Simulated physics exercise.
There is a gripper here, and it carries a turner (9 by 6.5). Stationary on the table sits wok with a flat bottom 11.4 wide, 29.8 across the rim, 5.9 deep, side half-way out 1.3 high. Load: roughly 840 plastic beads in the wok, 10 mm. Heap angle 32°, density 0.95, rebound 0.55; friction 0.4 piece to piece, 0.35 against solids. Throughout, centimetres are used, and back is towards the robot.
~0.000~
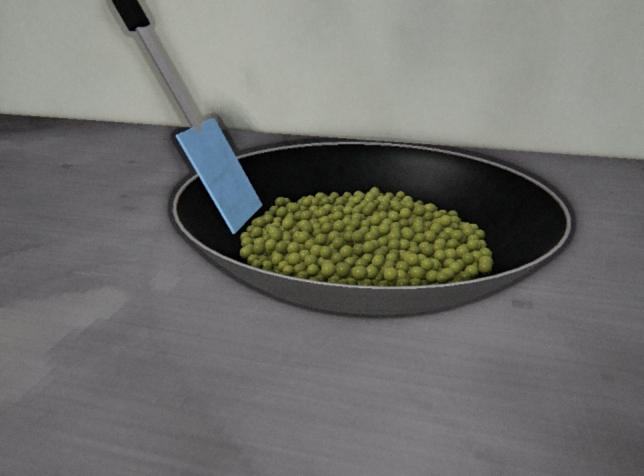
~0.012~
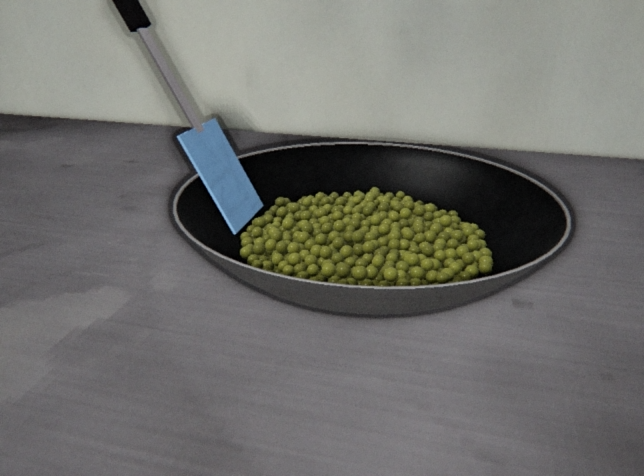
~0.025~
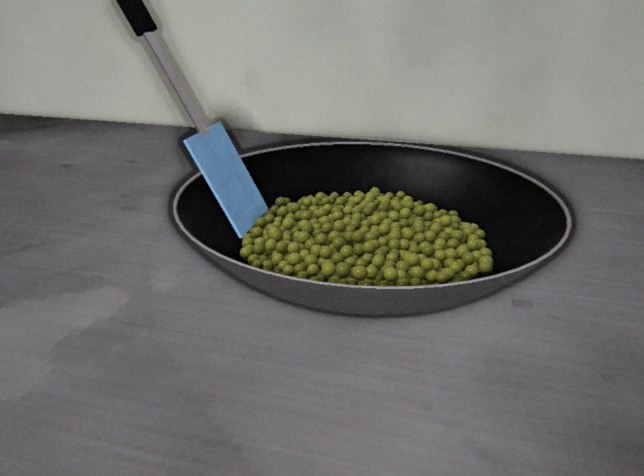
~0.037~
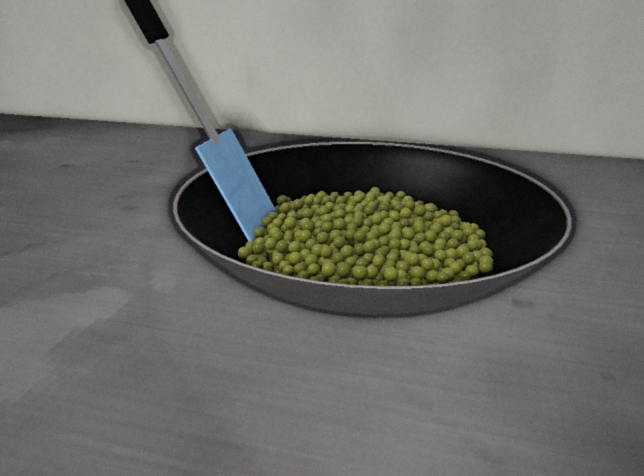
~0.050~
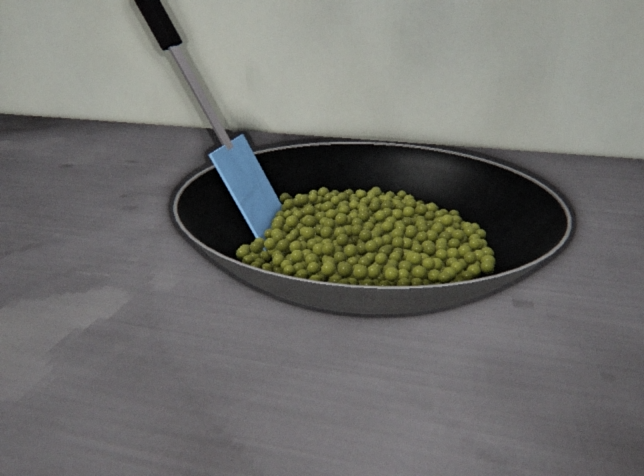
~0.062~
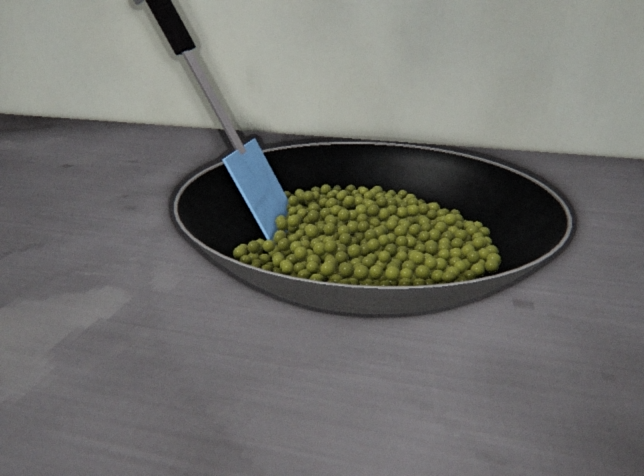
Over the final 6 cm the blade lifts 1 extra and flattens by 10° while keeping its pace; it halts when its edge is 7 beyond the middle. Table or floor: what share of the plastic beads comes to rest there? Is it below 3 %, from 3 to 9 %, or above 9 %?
Below 3 %.
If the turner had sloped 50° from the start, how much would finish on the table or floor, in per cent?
Near 0 %.
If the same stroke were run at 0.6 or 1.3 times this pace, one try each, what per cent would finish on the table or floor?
I'd say near 0 and then near 5 per cent.
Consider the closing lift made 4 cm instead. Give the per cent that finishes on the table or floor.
It comes to near 5 percent.
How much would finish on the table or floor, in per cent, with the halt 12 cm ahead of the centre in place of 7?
Changed stop: Approx. 25 %.
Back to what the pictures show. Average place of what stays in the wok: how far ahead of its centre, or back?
It sits some 4.5 centimetres ahead of centre.
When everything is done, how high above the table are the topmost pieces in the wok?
Peak at rest, approximately 6.5 centimetres.
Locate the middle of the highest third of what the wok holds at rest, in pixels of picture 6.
Pixel estimate: About (484, 229).
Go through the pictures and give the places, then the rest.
The first picture shows turner top edge at (196, 126), sloping 62°; upper third of the load around (360, 229), from x 245 to 485, top at y 195; 842 in the wok.
The second picture shows turner top edge at (197, 127), sloping 62°; upper third of the load around (360, 229), from x 245 to 485, top at y 195.
The third picture shows turner top edge at (203, 131), sloping 62°; upper third of the load around (360, 229), from x 245 to 485, top at y 195.
The fourth picture shows turner top edge at (214, 137), sloping 62°; upper third of the load around (360, 227), from x 245 to 485, top at y 190.
The fifth picture shows turner top edge at (227, 144), sloping 62°; upper third of the load around (362, 225), from x 245 to 490, top at y 190.
The sixth picture shows turner top edge at (240, 148), sloping 62°; upper third of the load around (362, 223), from x 240 to 495, top at y 190; 842 in the wok.
By 0.12 s, sloping 62°, highest piece 7 above the table; 842 in the wok.
By 0.17 s, sloping 59°, highest piece 7 above the table; 842 in the wok.
By 0.40 s, sloping 52°, highest piece 7 above the table; 840 in the wok, 2 on the table or floor.
By 1.45 s, sloping 52°, highest piece 6 above the table; 840 in the wok, 2 on the table or floor.
Final count, 840 in the wok, 2 on the table or floor. That is 0 % on the table or floor.
